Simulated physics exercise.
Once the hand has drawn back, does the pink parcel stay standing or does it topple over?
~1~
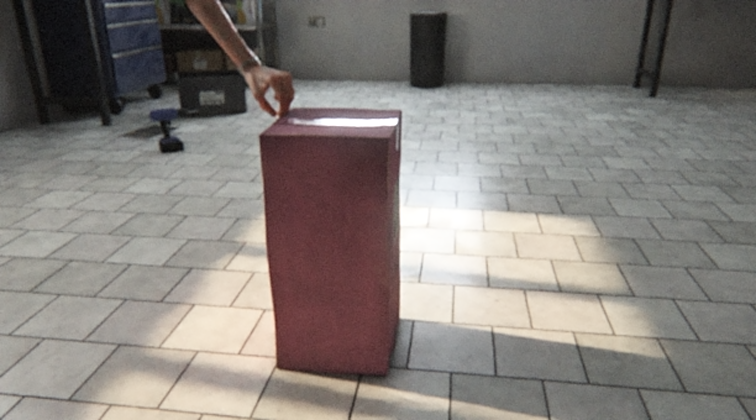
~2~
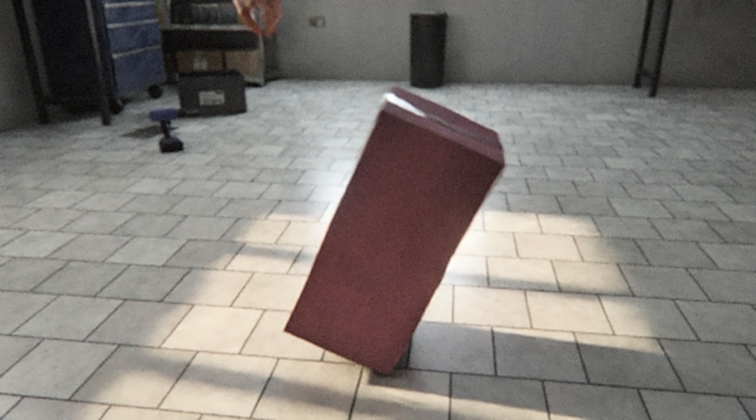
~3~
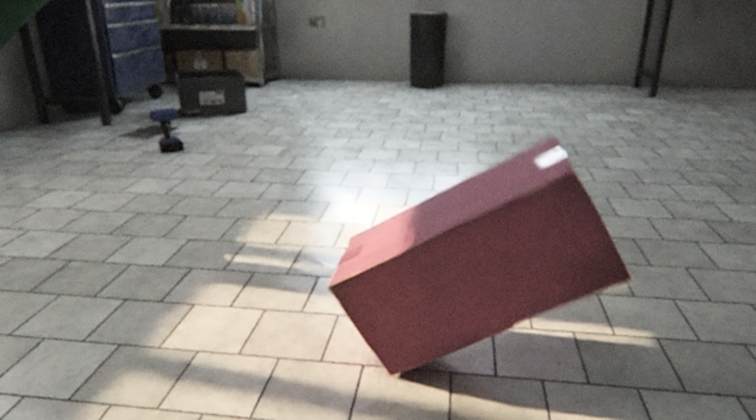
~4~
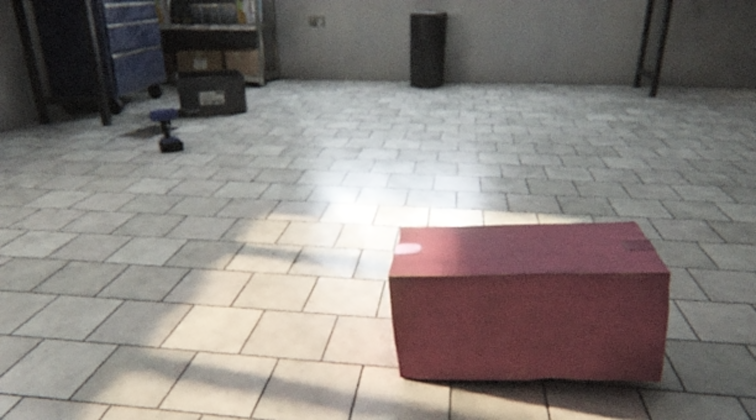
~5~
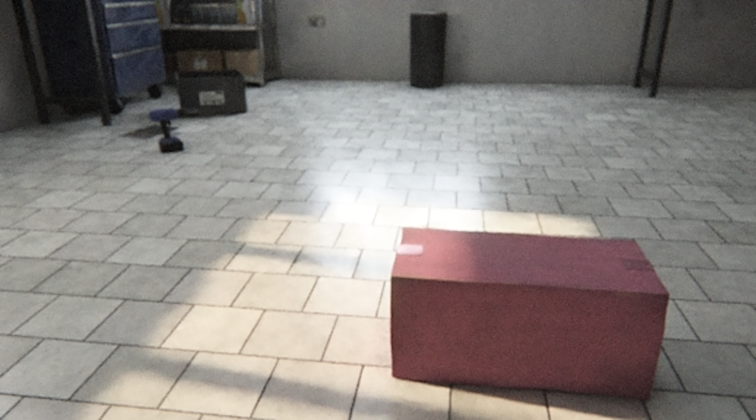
The pink parcel topples over to the right and ends up lying on its side on the tiled floor.
